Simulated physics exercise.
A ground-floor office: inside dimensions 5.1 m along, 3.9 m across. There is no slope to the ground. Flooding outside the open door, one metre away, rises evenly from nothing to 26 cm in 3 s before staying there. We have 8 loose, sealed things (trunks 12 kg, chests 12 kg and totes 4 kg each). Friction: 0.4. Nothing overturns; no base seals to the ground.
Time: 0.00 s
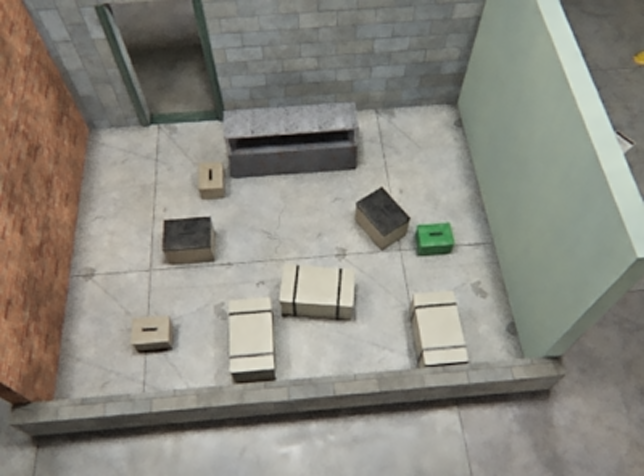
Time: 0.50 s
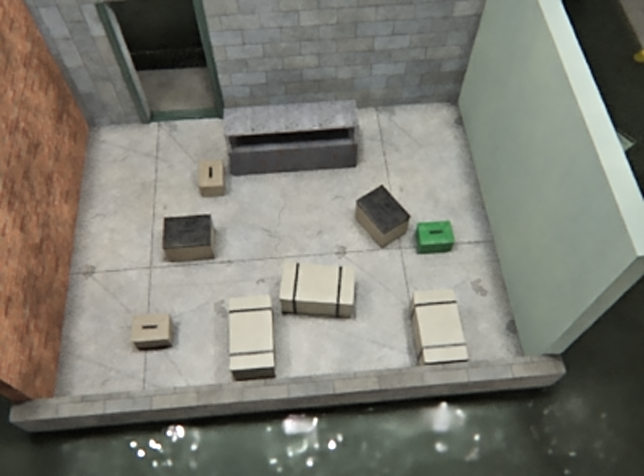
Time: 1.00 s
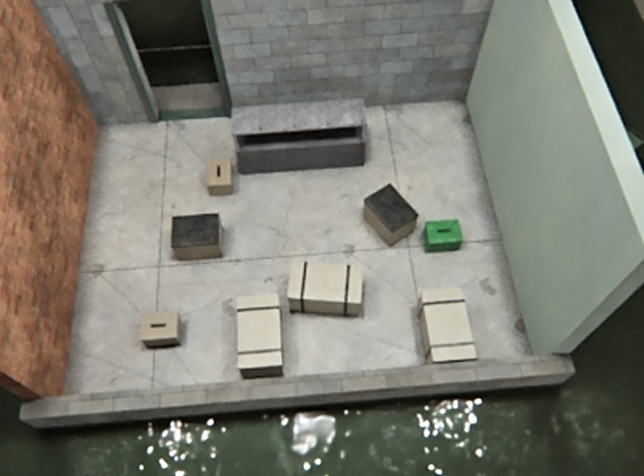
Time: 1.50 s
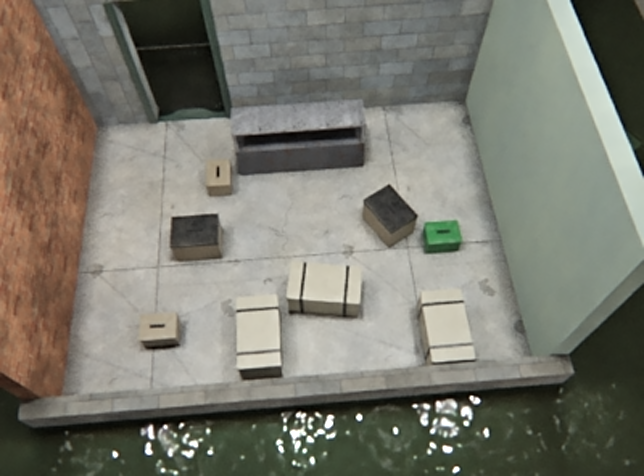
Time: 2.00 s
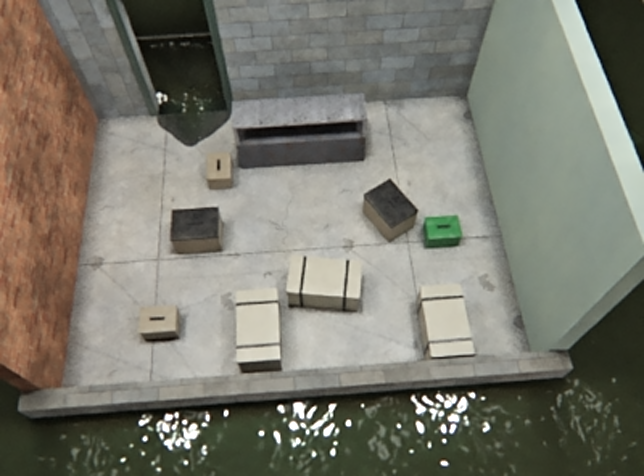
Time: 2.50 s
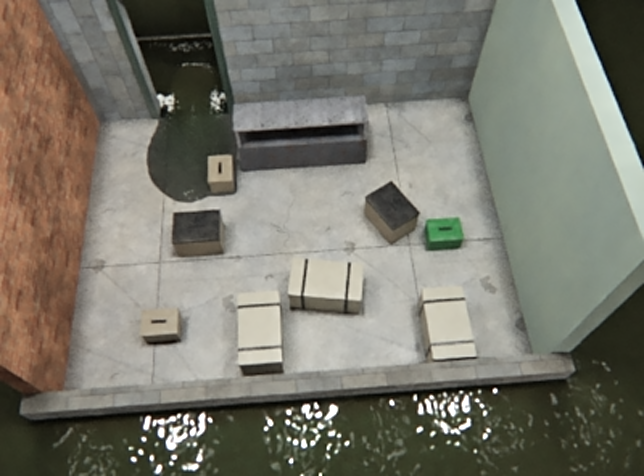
To begin with, loose chests and totes, one of them green, sit on the dry floor of a walled room with an open doorway. Dark water then surrounds the room outside, glinting along the front edge. Finally it enters through the doorway and spreads around a small tan tote, while nothing visibly shifts.
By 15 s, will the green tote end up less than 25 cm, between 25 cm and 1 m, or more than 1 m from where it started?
I expect it ends up well away.
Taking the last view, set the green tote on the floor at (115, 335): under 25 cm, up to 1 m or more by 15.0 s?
Here it heads a good way off.
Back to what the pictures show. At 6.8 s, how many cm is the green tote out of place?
About 0 cm.
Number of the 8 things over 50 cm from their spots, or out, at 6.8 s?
5 of them.
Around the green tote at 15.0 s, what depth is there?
Close to 13 centimetres.
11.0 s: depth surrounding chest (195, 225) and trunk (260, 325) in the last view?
Depths: Near 12 cm, then near 5 cm.
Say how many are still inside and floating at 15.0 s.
I get 8.
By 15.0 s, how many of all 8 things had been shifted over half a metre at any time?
8 in all.
After 3.5 s the green tote is near (445, 229), 0.0 m from its start, aground; 1 afloat.
After 6.8 s the green tote is near (445, 229), 0.0 m from its start, aground; 4 afloat.
After 11.0 s the green tote is near (381, 136), 1.5 m from its start, afloat; 8 afloat.
After 15.0 s the green tote is near (374, 118), 1.8 m from its start, afloat; 8 afloat.
